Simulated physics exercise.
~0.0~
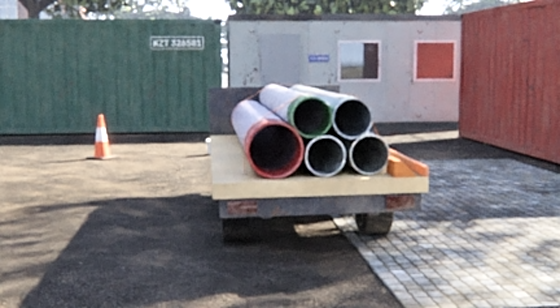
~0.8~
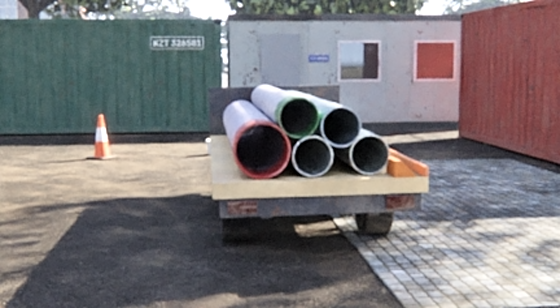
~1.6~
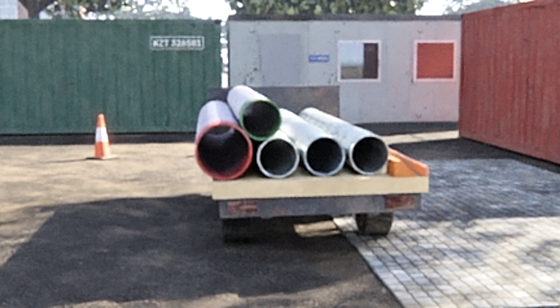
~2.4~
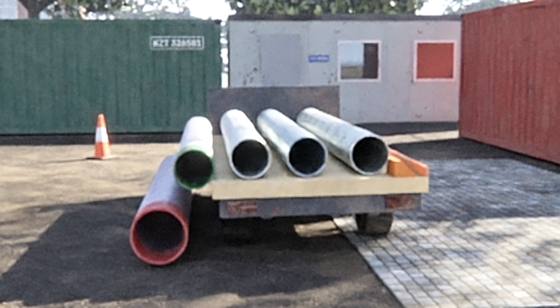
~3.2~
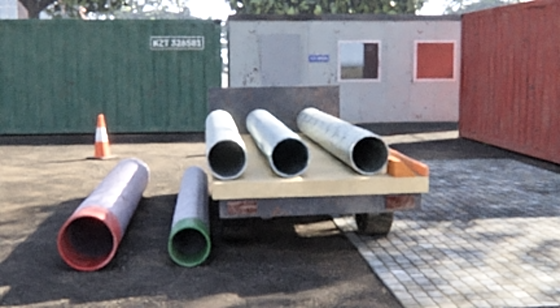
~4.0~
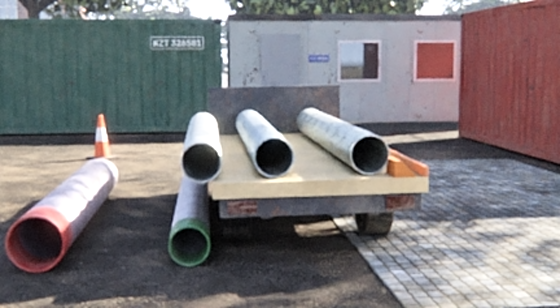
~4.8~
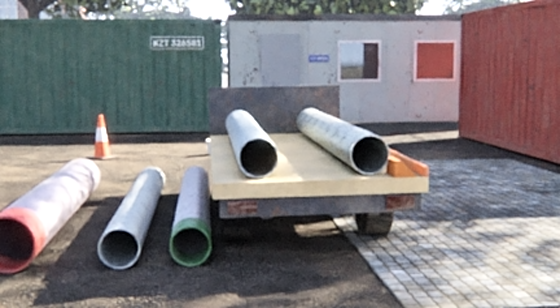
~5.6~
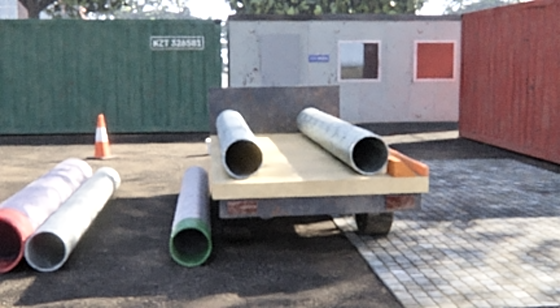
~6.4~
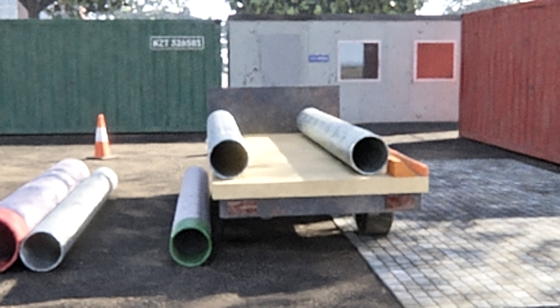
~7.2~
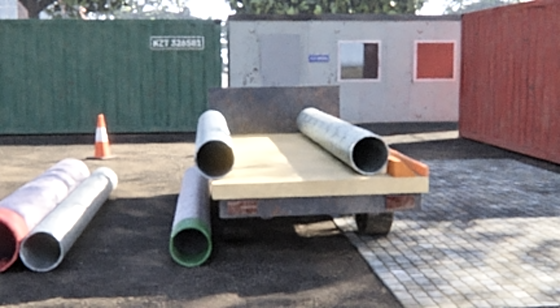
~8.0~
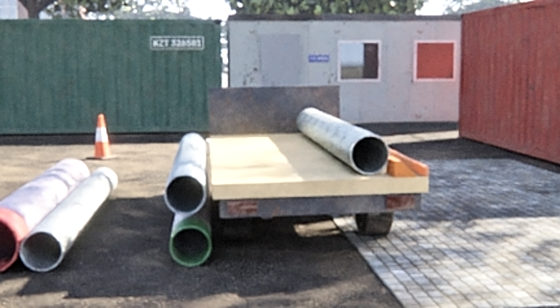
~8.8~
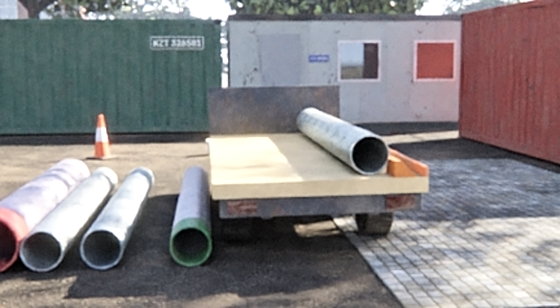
A parked trailer's stacked pipes roll left and four drop to the ground, leaving one aboard.
